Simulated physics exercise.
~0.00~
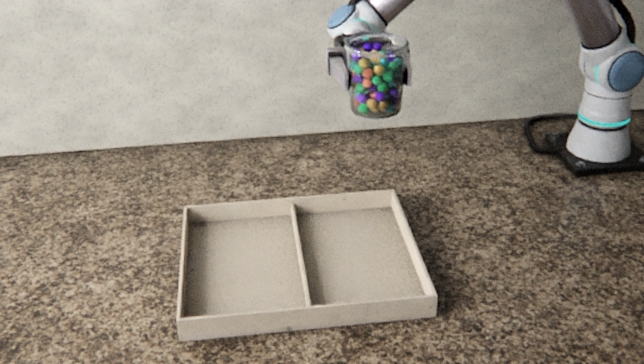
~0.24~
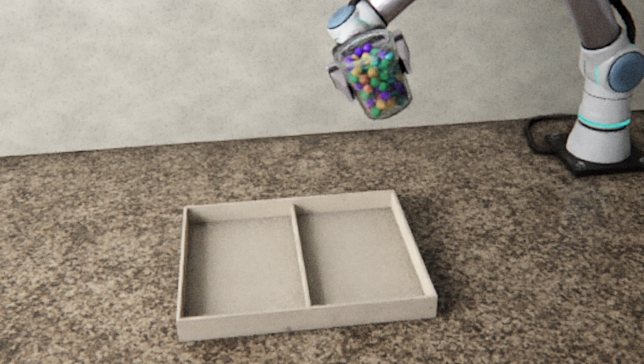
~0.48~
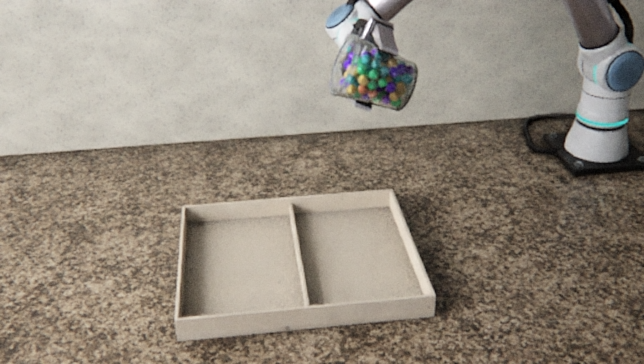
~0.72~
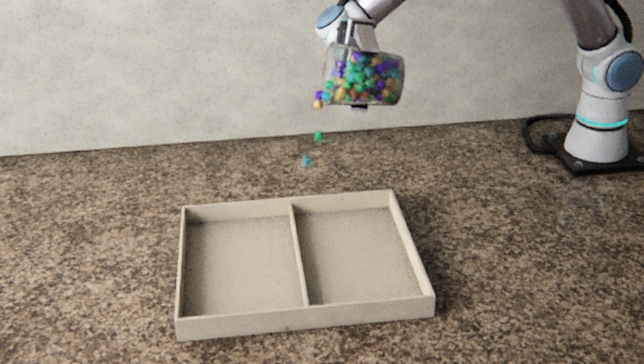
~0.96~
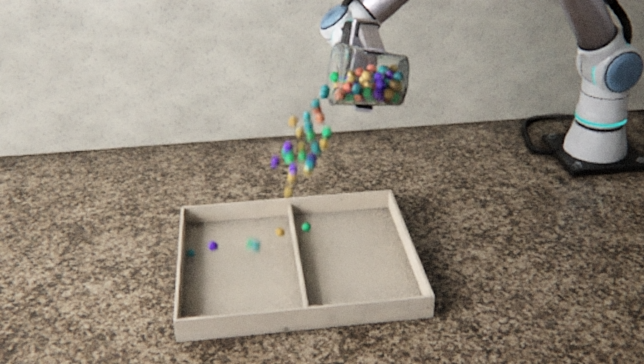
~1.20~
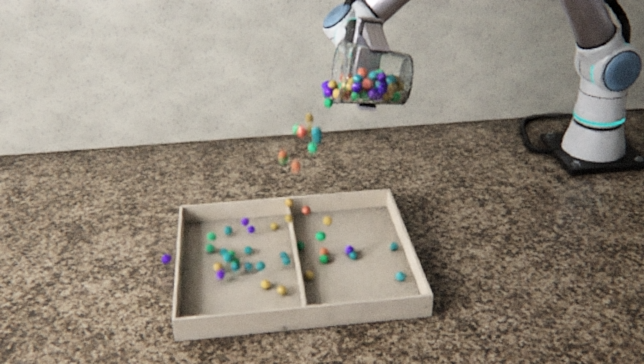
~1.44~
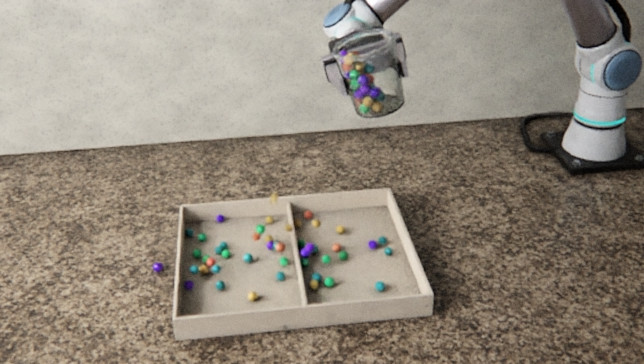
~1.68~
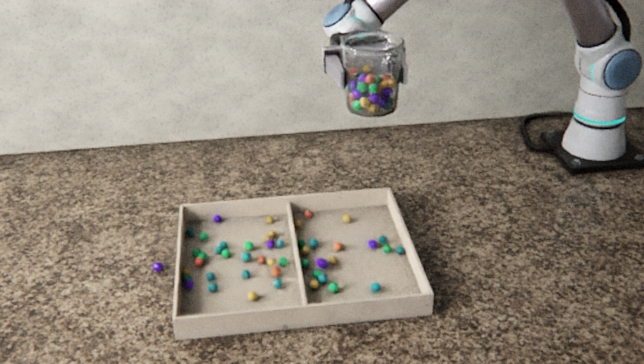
A robot arm tips a clear cup, spills colourful balls across a divided tray, then rights it.
